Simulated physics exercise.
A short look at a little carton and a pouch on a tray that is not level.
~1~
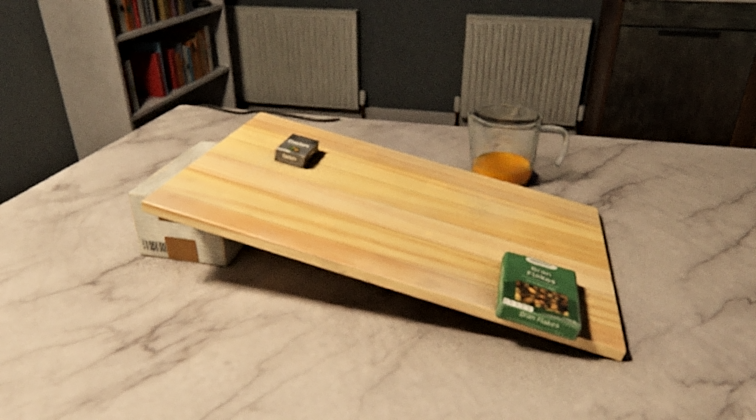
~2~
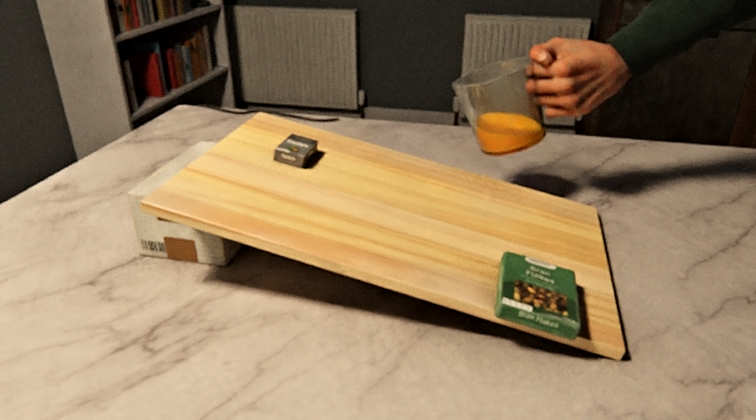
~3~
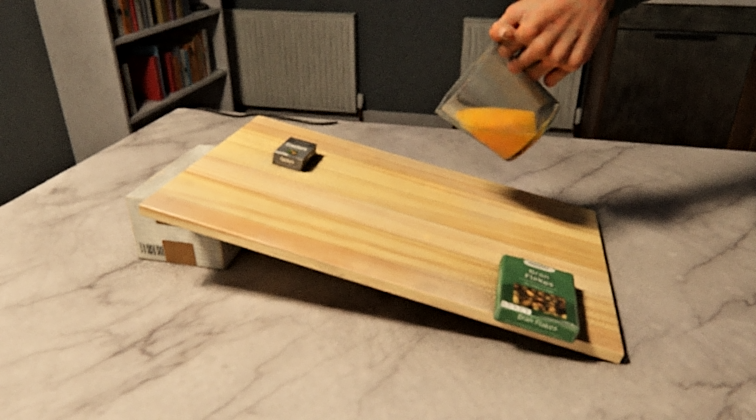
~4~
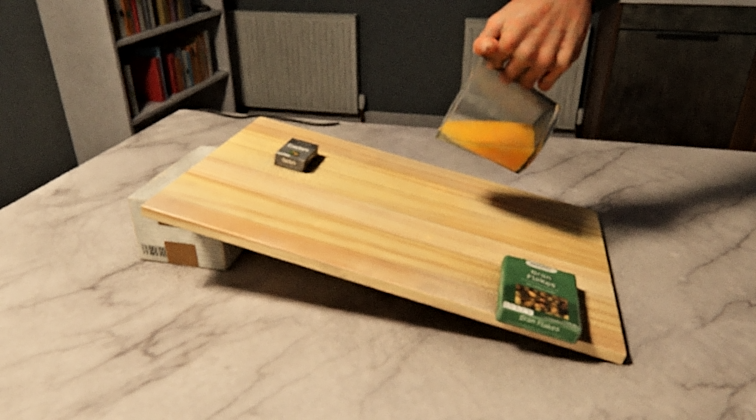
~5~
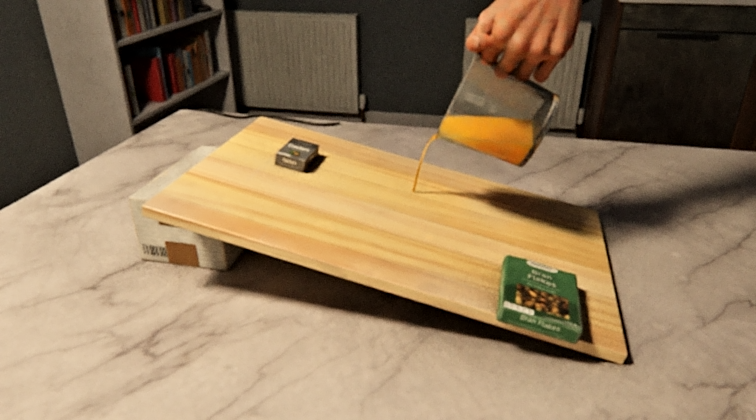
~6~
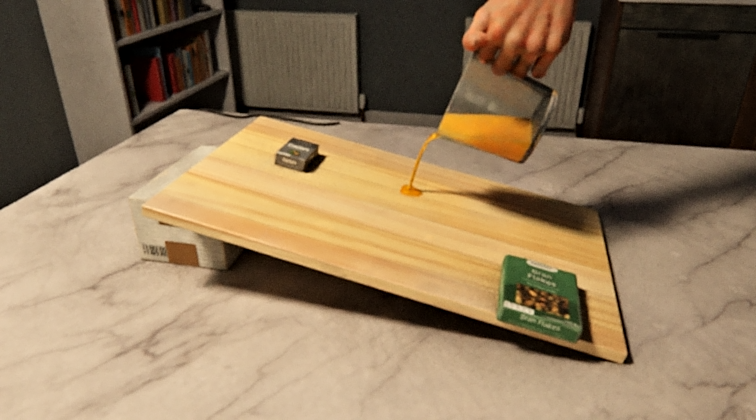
A hand lifted a measuring jug of orange liquid over a wooden tray sloping down to the right, then tilted it left and poured a thin stream onto the surface between two small packages.
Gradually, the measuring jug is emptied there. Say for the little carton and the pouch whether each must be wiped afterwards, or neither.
On the left the little carton: No, on the right the pouch: No.
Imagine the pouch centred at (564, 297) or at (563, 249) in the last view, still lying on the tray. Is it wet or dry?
It is missed at the first place and gets caught at the second.
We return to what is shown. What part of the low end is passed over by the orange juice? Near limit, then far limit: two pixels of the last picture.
Wet span: (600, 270) to (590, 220).
Soon after, it runs down to the right; the little carton is dry; the pouch is dry.
Later, it runs down to the right and off the end; the little carton is dry; the pouch is dry.
In the end, it runs down to the right and off the end; the little carton is dry; the pouch is dry.
